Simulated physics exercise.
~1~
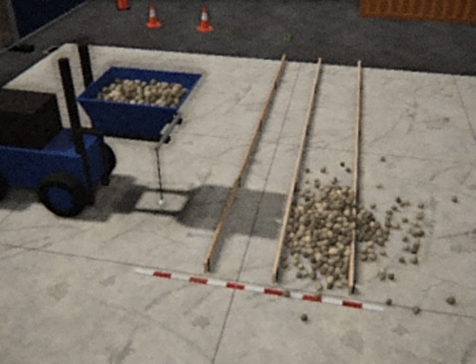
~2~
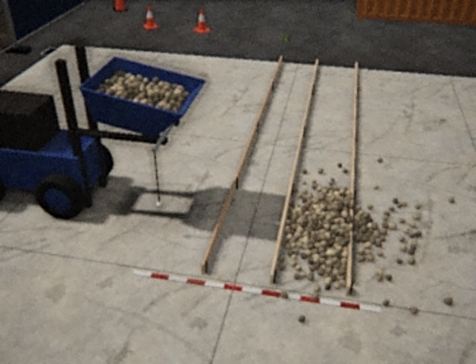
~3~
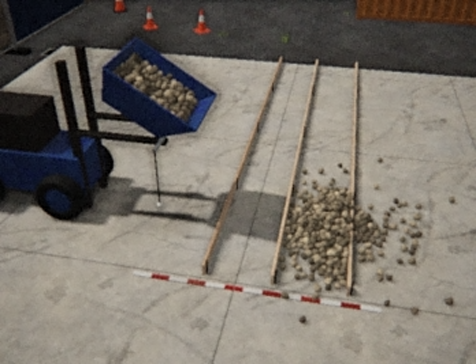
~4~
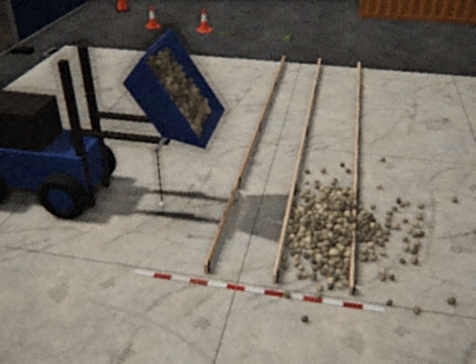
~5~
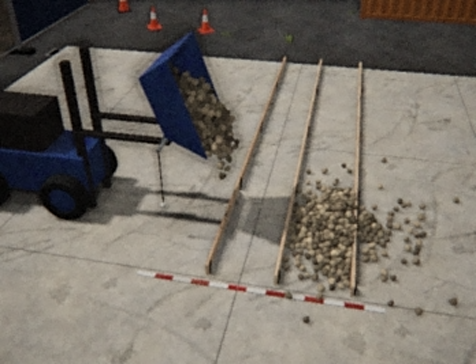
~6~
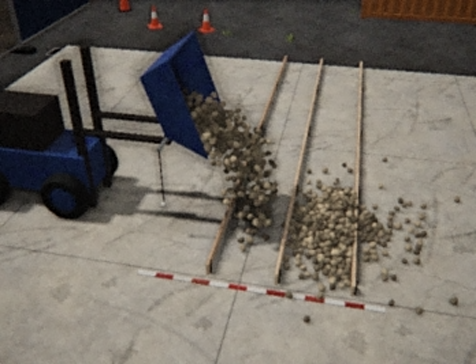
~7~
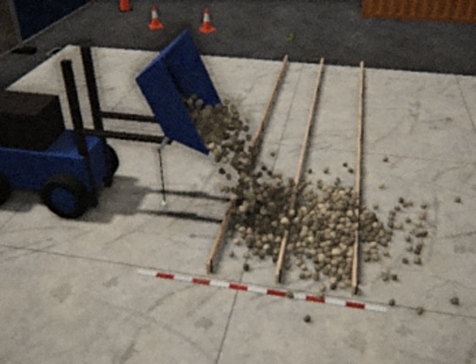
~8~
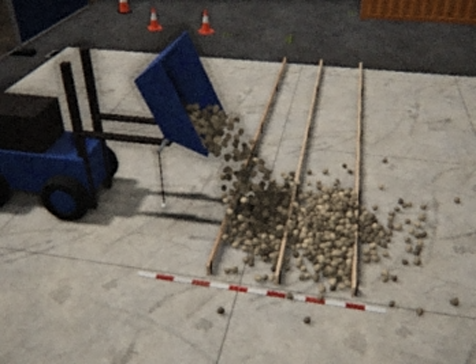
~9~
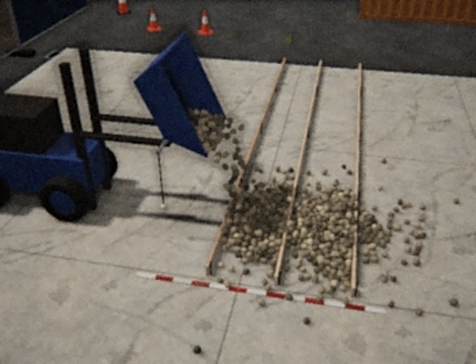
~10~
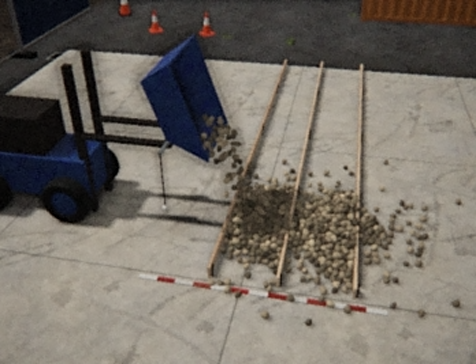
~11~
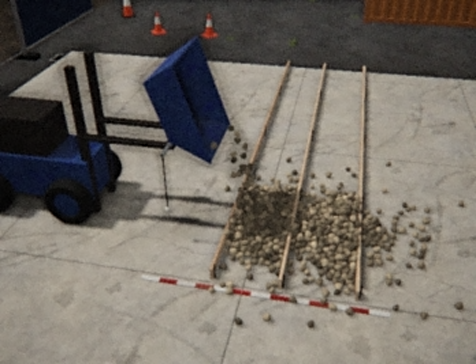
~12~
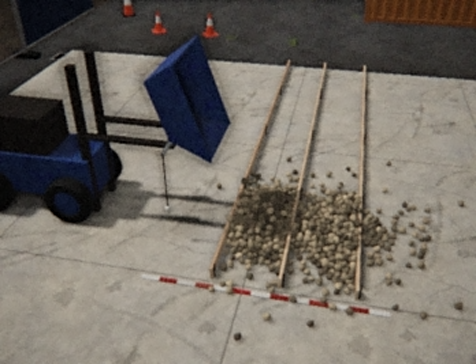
Concrete yard with a blue forklift tipping its skip and pouring stones between wooden boards, where they settle against an earlier heap.
